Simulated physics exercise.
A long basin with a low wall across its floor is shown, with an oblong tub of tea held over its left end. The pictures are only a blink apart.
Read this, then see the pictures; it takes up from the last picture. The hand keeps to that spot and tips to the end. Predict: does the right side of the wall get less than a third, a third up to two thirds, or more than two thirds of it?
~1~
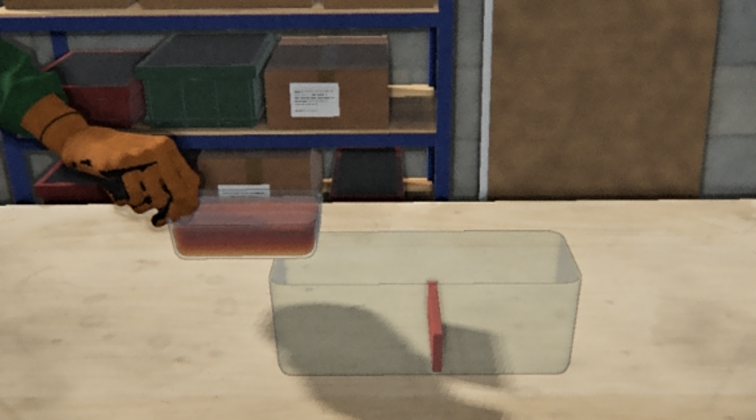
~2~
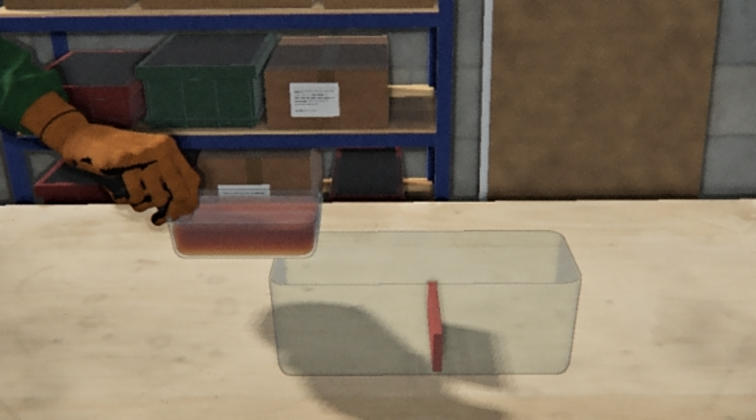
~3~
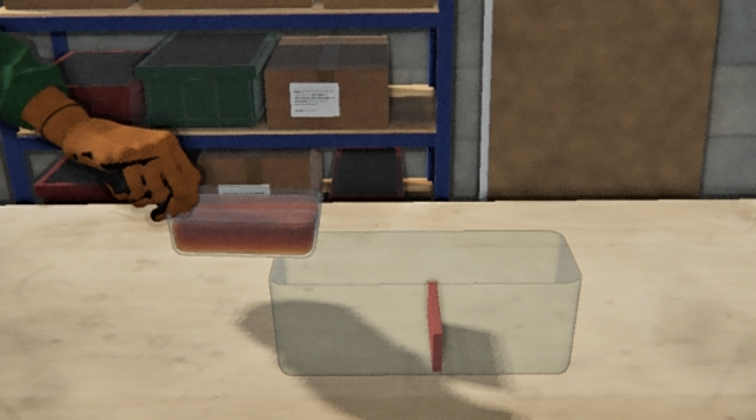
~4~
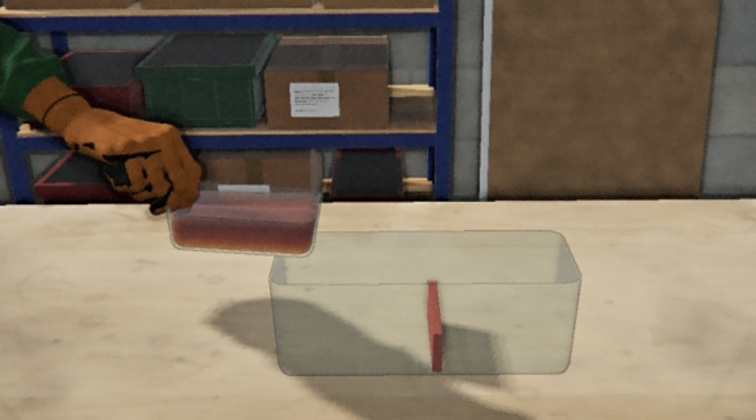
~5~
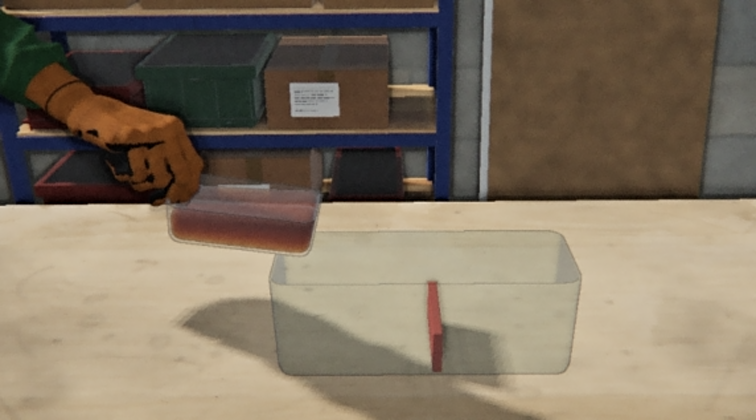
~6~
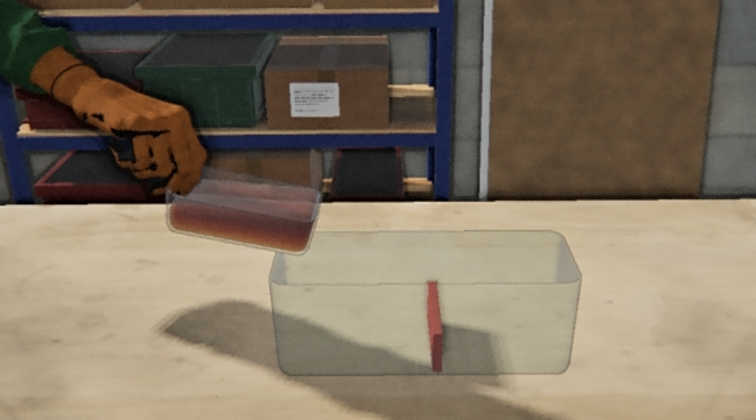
Fails to reach a third.
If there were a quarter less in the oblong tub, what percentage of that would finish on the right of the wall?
Estimated share: Around 5 %.
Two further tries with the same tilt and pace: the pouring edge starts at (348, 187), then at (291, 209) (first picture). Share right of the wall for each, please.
The first start gives some 60 %, the second some 5 %.
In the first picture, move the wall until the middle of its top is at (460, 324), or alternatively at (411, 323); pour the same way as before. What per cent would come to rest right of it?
Respectively 20 and 60 per cent, approximately.
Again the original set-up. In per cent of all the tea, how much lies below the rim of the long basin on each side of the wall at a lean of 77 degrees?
I'd put the left part near 35 per cent and the right part near 0.
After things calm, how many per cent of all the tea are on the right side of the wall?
About 10 percent.
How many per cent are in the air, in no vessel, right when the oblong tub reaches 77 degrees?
50 %.
A moment on, the oblong tub is tipped on its side and 13 per cent is still to pour, 34 is left of the wall and 0 right of it.
Next, the oblong tub is tipped right over and 0 per cent is still to pour, 81 is left of the wall and 5 right of it.
Then the oblong tub is tipped right over and 0 per cent is still to pour, 82 is left of the wall and 6 right of it.
Later the oblong tub is tipped right over and 0 per cent is still to pour, 81 is left of the wall and 7 right of it.
Finally, 80 per cent lies left of the wall, 8 right of it and 12 outside.
